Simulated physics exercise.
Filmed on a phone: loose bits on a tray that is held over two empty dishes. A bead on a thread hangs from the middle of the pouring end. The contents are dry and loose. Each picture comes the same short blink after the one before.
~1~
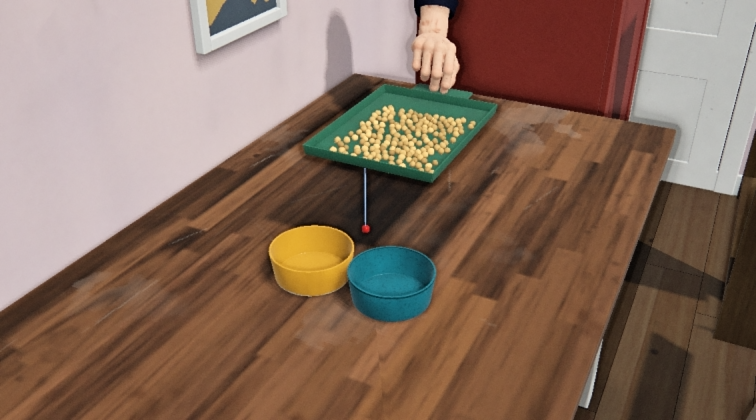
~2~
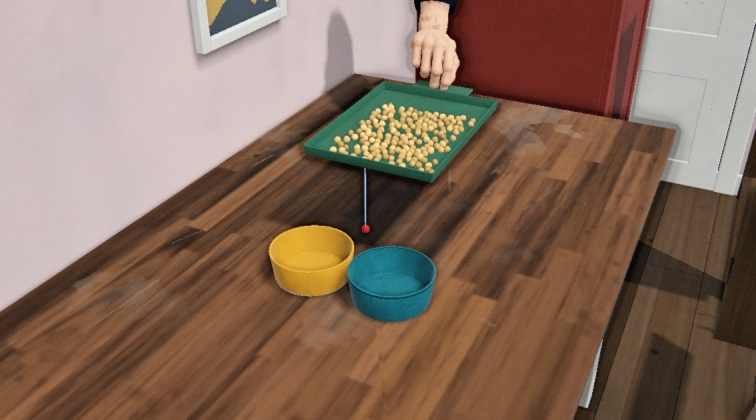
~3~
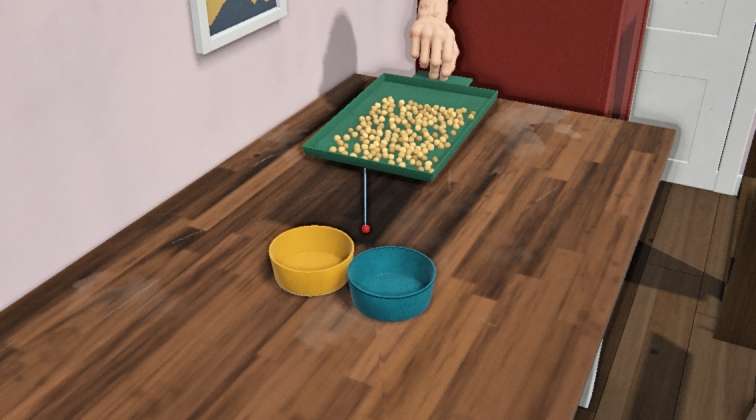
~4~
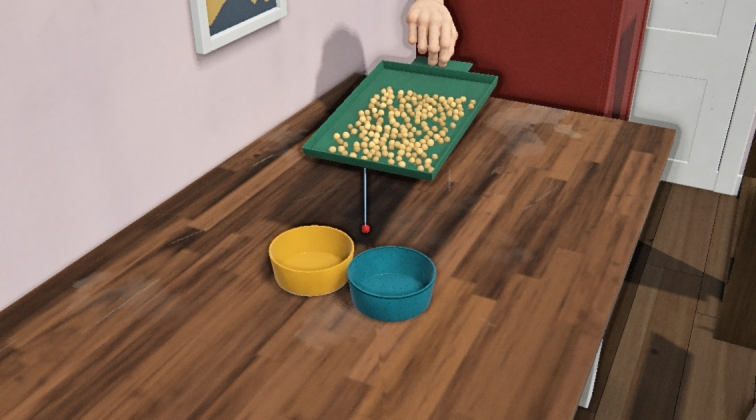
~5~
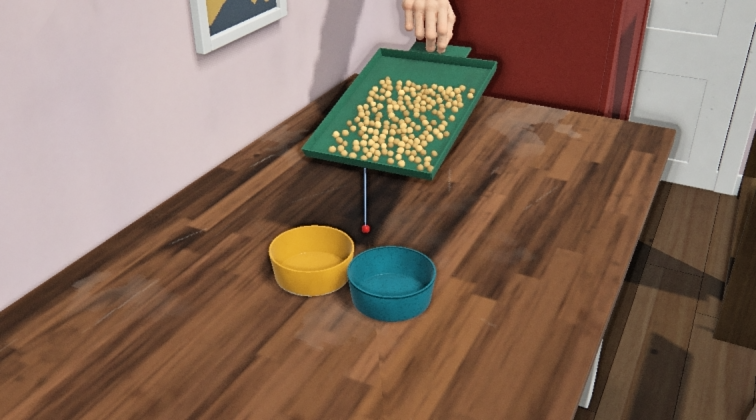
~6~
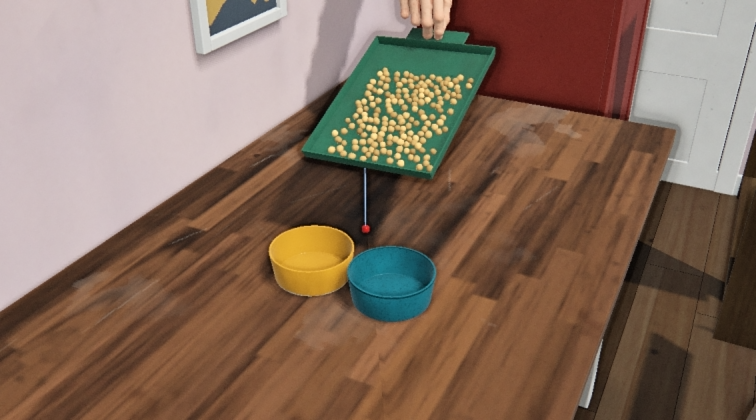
At first, a hand holds a green tray of small, round, tan pieces above a wooden table, with a yellow dish and a blue one below. The hand then raises the far end, tilting the tray steadily toward the dishes, and the pieces shift only slightly.
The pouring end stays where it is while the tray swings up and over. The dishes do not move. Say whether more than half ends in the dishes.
They take the larger part between them.
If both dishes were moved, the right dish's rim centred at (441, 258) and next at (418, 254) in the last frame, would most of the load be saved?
One: Less than half. Two: Not half.
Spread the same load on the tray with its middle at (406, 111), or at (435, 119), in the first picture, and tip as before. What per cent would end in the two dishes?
The first gives 90 %, the second 90 %.
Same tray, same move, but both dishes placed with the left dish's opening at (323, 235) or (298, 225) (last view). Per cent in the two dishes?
The first gives 60 %, the second 40 %.
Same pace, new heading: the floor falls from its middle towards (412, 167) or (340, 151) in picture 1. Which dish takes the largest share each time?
At the first place the dish on the right, at the second the dish on the left.
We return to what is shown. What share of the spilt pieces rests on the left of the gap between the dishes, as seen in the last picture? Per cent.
About 90 per cent.
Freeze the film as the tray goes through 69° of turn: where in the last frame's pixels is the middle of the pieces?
Around (363, 139).
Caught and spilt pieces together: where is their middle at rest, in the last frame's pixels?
At about (323, 279).
Soon after the last picture, tray tipped steeply; nearly all on the tray; a stray few in the air.
A little later, tray tipped past a quarter turn; nearly all on the tray; a stray few in the left dish; a stray few outside both.
Later still, tray tipped past a quarter turn; about a third in the right dish; about two thirds in the left dish; a small part outside both.
At rest, tray tipped past a quarter turn; about a third in the right dish; about two thirds in the left dish; a small part outside both.
